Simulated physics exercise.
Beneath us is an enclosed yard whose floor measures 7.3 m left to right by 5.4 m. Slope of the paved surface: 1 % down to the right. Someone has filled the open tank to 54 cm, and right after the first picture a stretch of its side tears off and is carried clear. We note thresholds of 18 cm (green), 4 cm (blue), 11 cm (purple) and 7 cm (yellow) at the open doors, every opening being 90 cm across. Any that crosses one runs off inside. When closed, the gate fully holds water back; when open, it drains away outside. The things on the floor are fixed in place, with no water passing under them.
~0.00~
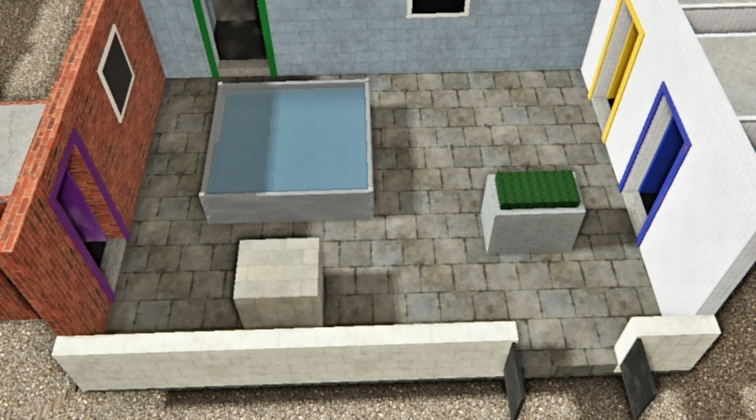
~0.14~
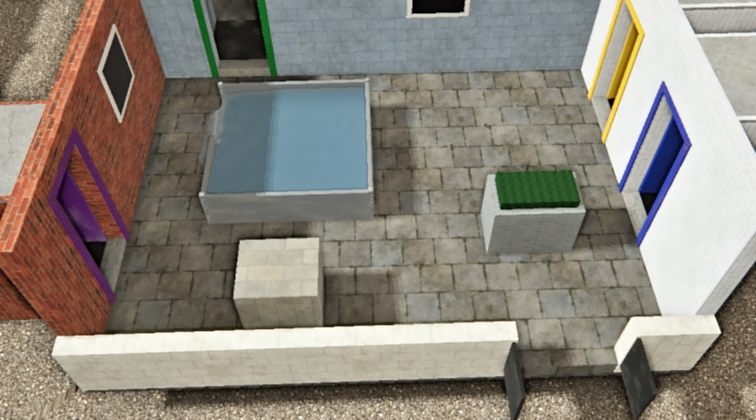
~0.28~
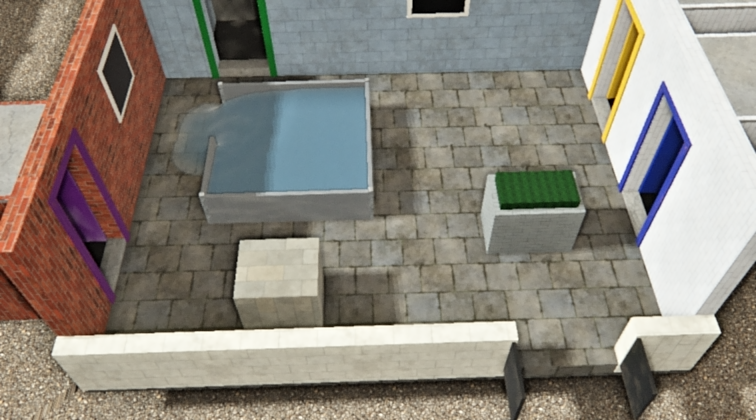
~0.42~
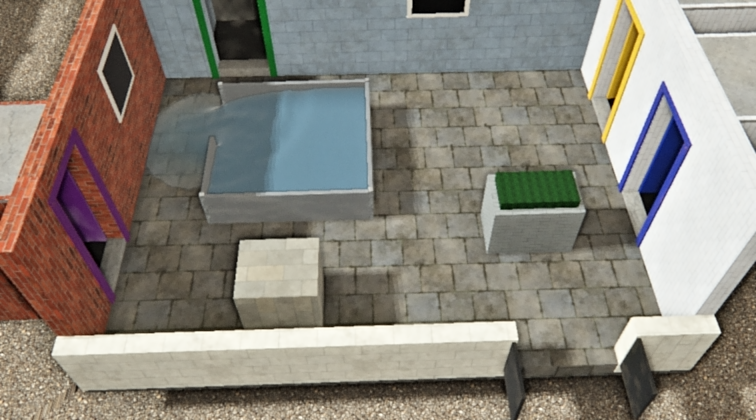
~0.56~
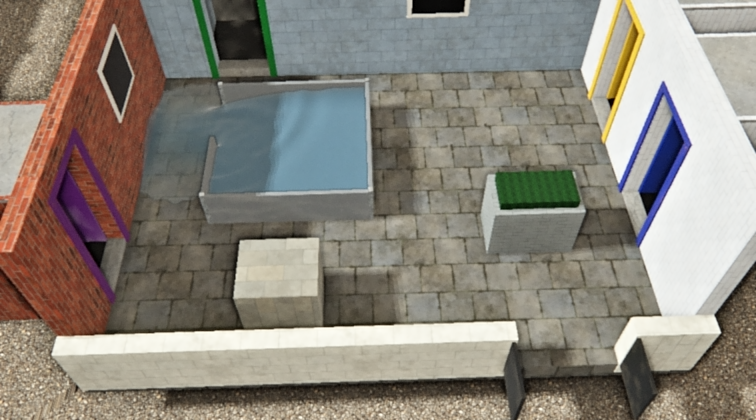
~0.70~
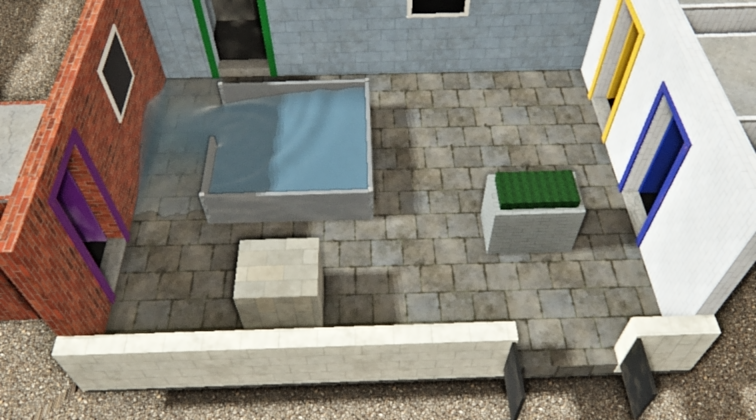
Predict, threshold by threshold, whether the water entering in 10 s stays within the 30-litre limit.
In order: Green door: Lags behind the figure; blue door: Lags behind the figure; purple door: Lags behind the figure; yellow door: Outstrips the figure.
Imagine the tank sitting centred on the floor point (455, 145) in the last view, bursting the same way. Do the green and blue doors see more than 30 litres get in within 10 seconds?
Checking the limit: The green door is within it and the blue door is within it.
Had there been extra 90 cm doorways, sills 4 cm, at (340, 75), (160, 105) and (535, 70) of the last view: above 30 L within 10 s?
Per doorway, in order: Insufficient / sufficient / insufficient.
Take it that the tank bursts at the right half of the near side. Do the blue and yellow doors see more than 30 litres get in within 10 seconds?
Outcome at blue: Exceeded; outcome at yellow: Not exceeded.
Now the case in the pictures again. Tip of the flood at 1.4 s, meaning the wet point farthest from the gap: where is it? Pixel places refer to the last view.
That's around (119, 277) in the last picture.
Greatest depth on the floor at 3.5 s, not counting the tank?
Around 29 centimetres deep.
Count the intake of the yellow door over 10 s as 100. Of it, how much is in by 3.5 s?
Roughly 0%.
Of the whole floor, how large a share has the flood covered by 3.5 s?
Around 45 per cent.
After 1.4 s water covers 10 % of the floor and is deepest (54 cm) near (165, 84); green door not reached, blue door not reached, purple door 3 cm at the sill, 0 L in, yellow door not reached.
After 2.2 s water covers 25 % of the floor and is deepest (44 cm) near (165, 84); green door 14 cm at the sill, 0 L in, blue door not reached, purple door 5 cm at the sill, 0 L in, yellow door not reached.
After 3.5 s water covers 45 % of the floor and is deepest (29 cm) near (162, 99); green door 17 cm at the sill, 2 L in, blue door not reached, purple door 5 cm at the sill, 0 L in, yellow door not reached.
After 6.0 s water covers 75 % of the floor and is deepest (20 cm) near (159, 113); green door 13 cm at the sill, 4 L in, blue door 4 cm at the sill, 0 L in, purple door 6 cm at the sill, 0 L in, yellow door 14 cm at the sill, 44 L in.
After 10.0 s water covers 90 % of the floor and is deepest (14 cm) near (233, 308); green door 8 cm at the sill, 5 L in, blue door 6 cm at the sill, 1 L in, purple door 11 cm at the sill, 5 L in, yellow door 10 cm at the sill, 110 L in.
